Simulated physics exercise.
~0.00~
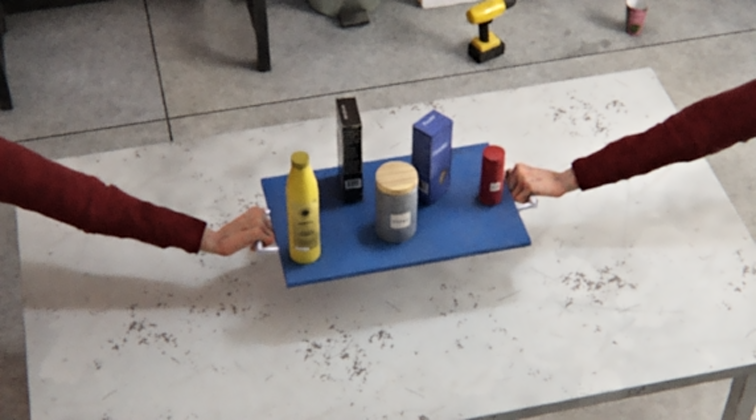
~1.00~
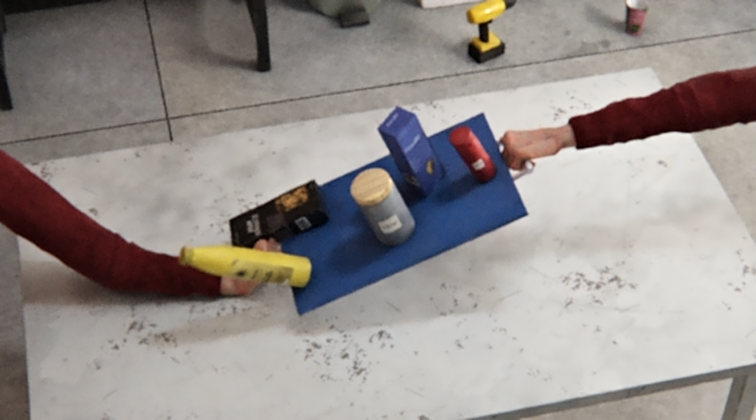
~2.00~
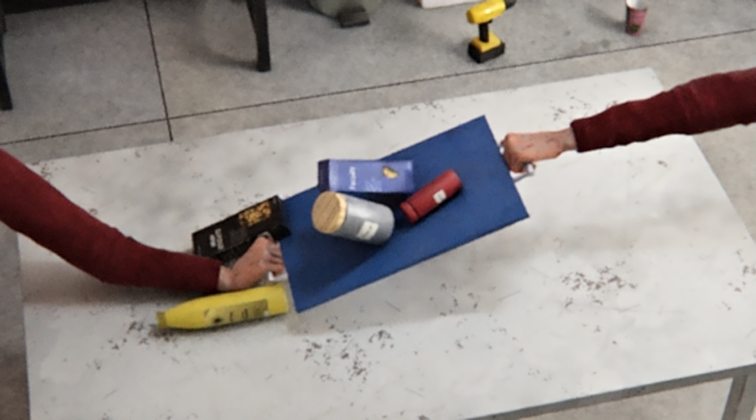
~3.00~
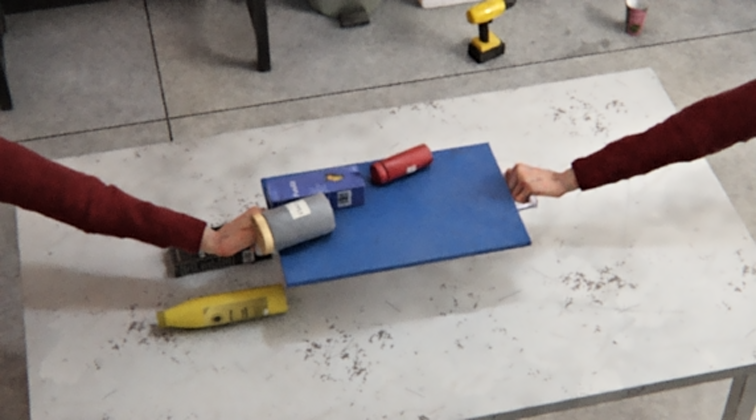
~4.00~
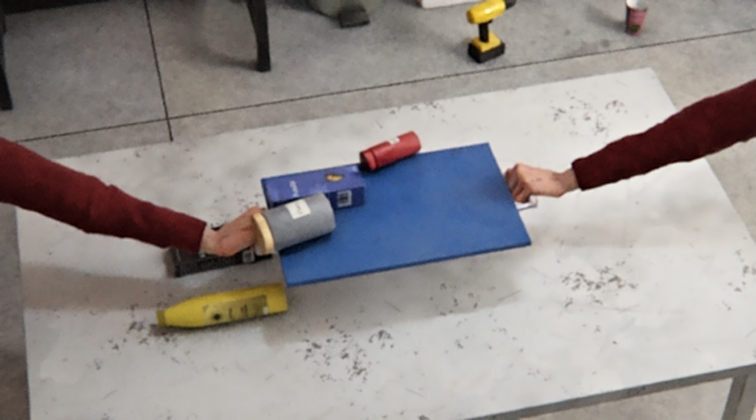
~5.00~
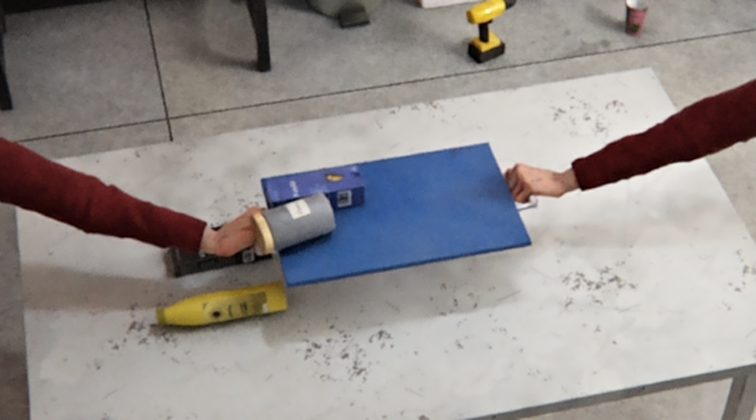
At the start, two hands hold a flat blue tray above a pale table, with a yellow bottle, black packet, grey jar, blue carton and red shaker standing on it. The left edge dips, and the black packet and yellow bottle topple off that side while the others lean. With the tray still tilted, the blue carton and red shaker fall over and the jar tips steeply leftward. The hands bring the tray nearly level as the jar lies against the left hand. The shaker then rolls off the far edge and disappears, leaving the jar and carton lying on the tray.
